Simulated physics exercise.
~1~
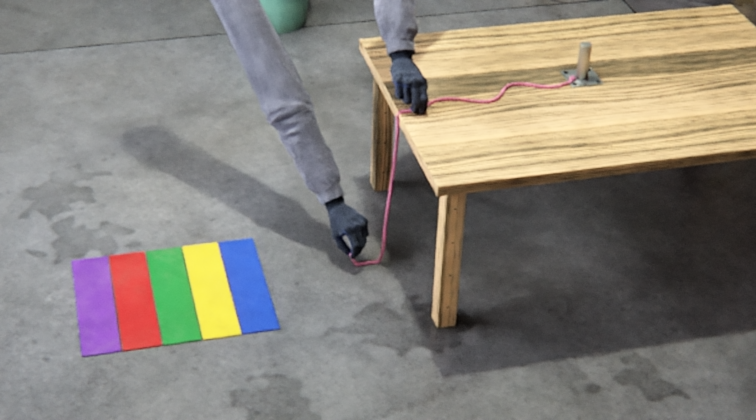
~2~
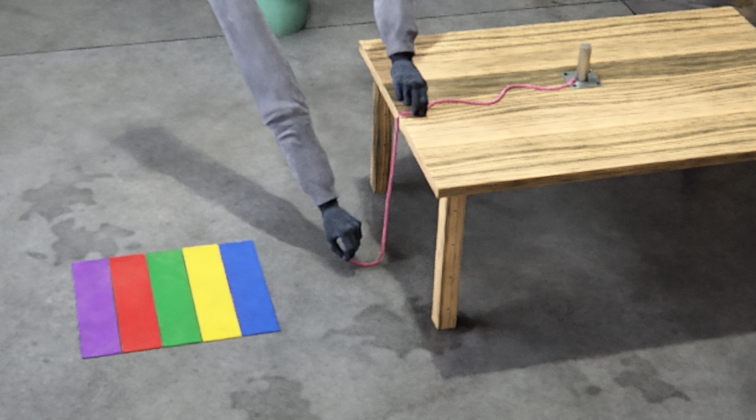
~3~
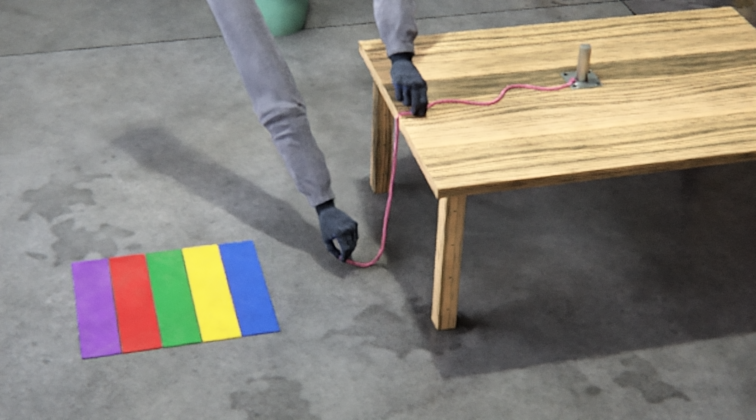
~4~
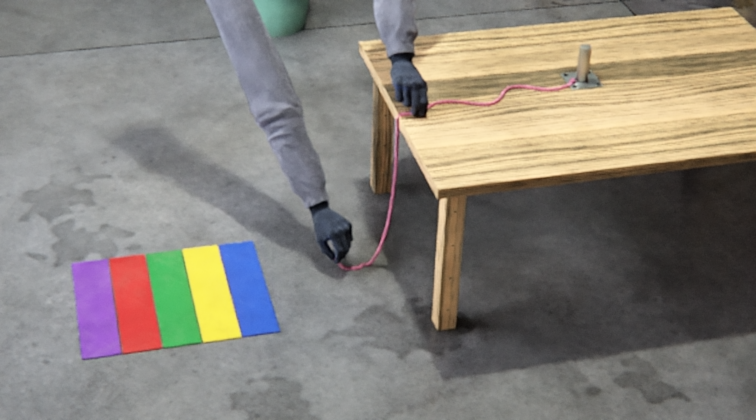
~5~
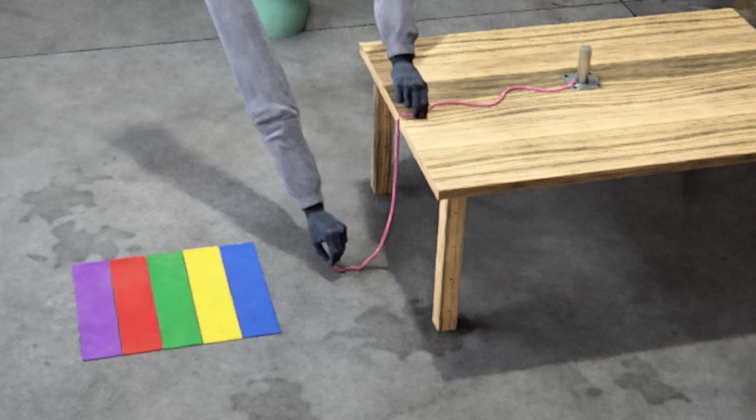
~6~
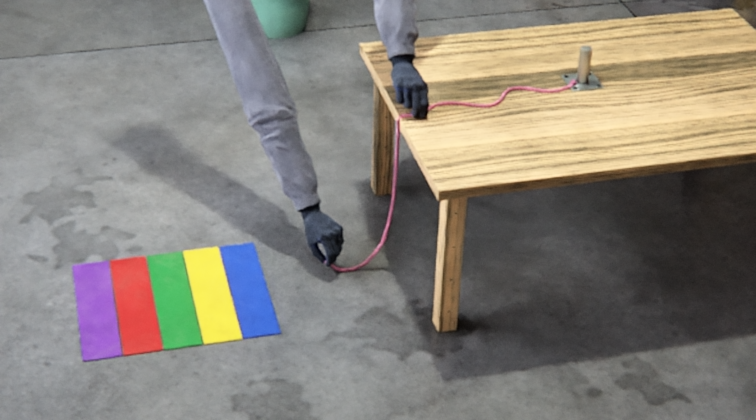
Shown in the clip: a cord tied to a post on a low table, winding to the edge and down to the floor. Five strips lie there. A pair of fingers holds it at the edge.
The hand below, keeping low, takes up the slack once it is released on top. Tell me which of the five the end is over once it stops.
It is over the yellow strip.
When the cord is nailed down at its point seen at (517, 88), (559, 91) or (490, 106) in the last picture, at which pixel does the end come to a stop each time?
Roughly (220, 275), (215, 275) and (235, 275).
A little later, end near (270, 269); short of the strips.
Next, end near (234, 274); over blue.
When it is tight, end near (212, 277); over yellow. It gets as far as the yellow strip.
